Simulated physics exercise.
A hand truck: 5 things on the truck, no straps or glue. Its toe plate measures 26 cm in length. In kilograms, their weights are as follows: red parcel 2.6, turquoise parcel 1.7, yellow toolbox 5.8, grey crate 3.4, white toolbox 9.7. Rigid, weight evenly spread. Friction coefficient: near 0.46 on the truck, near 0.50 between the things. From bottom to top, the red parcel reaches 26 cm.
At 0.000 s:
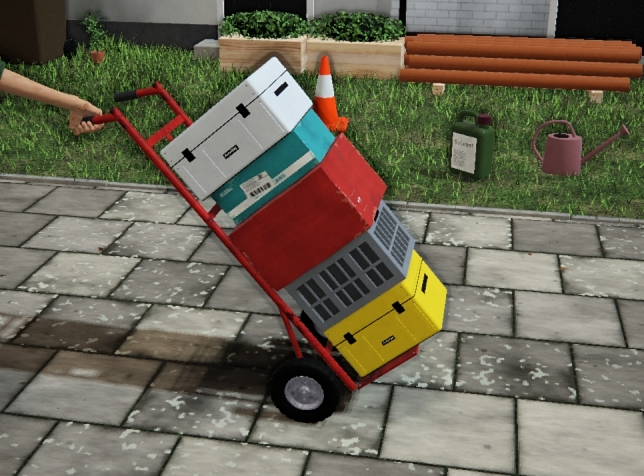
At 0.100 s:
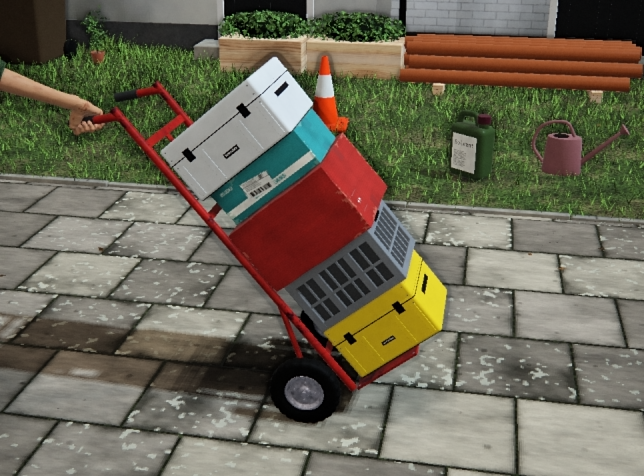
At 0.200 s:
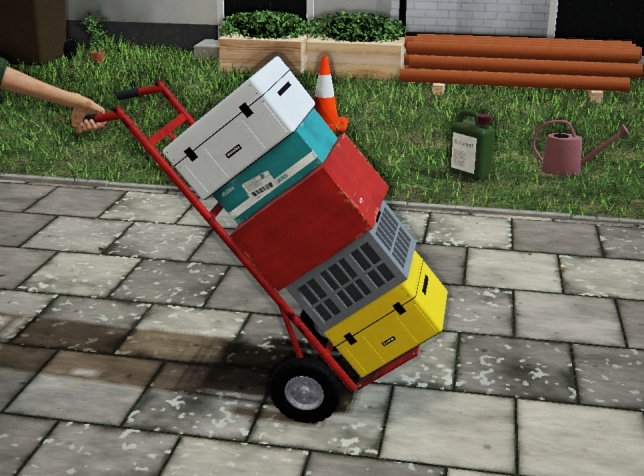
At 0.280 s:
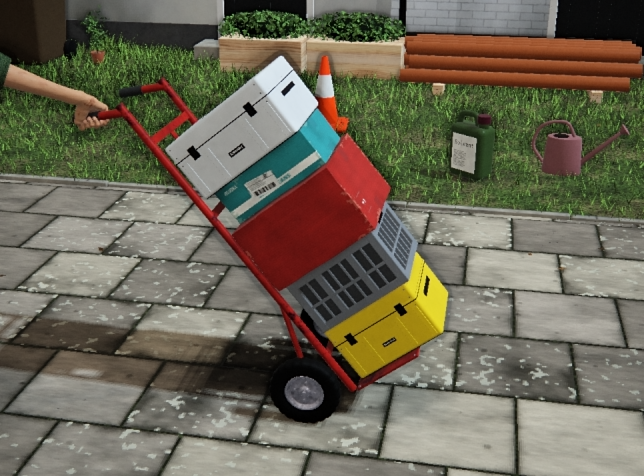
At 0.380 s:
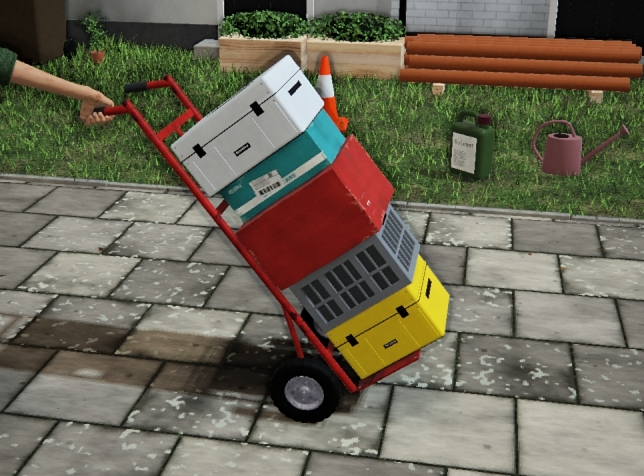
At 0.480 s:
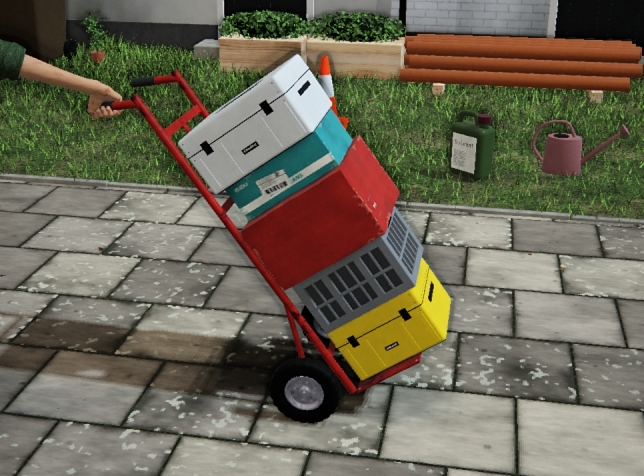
To begin with, a hand grips a red hand truck leaning back to the left on paving, loaded with a yellow toolbox, grey crate, red parcel, turquoise parcel and white toolbox. The hand then raises the handle slightly, and the truck and its stack tilt a little closer to upright.
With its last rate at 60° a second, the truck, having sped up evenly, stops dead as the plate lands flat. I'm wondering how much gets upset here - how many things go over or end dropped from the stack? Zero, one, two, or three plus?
Looks like more than two are lost.
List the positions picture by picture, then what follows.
In the first picture, 40° short of upright; red parcel (310, 210); turquoise parcel (274, 166).
In the second picture, 40° short of upright; white toolbox (239, 127); yellow toolbox (387, 311).
In the third picture, 39° short of upright; grey crate (352, 263); white toolbox (241, 127).
In the fourth picture, 39° short of upright; yellow toolbox (388, 313); grey crate (354, 264).
In the fifth picture, 37° short of upright; white toolbox (250, 125); yellow toolbox (389, 314).
In the sixth picture, 36° short of upright; red parcel (323, 211); turquoise parcel (290, 164).
By 2.08 s, truck upright; turquoise parcel rocked 27° off its seat near (530, 209); red parcel rocked 27° off its seat near (498, 256); white toolbox rocked 27° off its seat.
By 2.58 s, truck upright; red parcel, turquoise parcel, grey crate and white toolbox now dropped from the stack; yellow toolbox on its side.
When it is over (3.8 s), dropped from the stack, red parcel, turquoise parcel, grey crate and white toolbox; lying over on the truck, yellow toolbox. In the last view, red parcel near (630, 365).
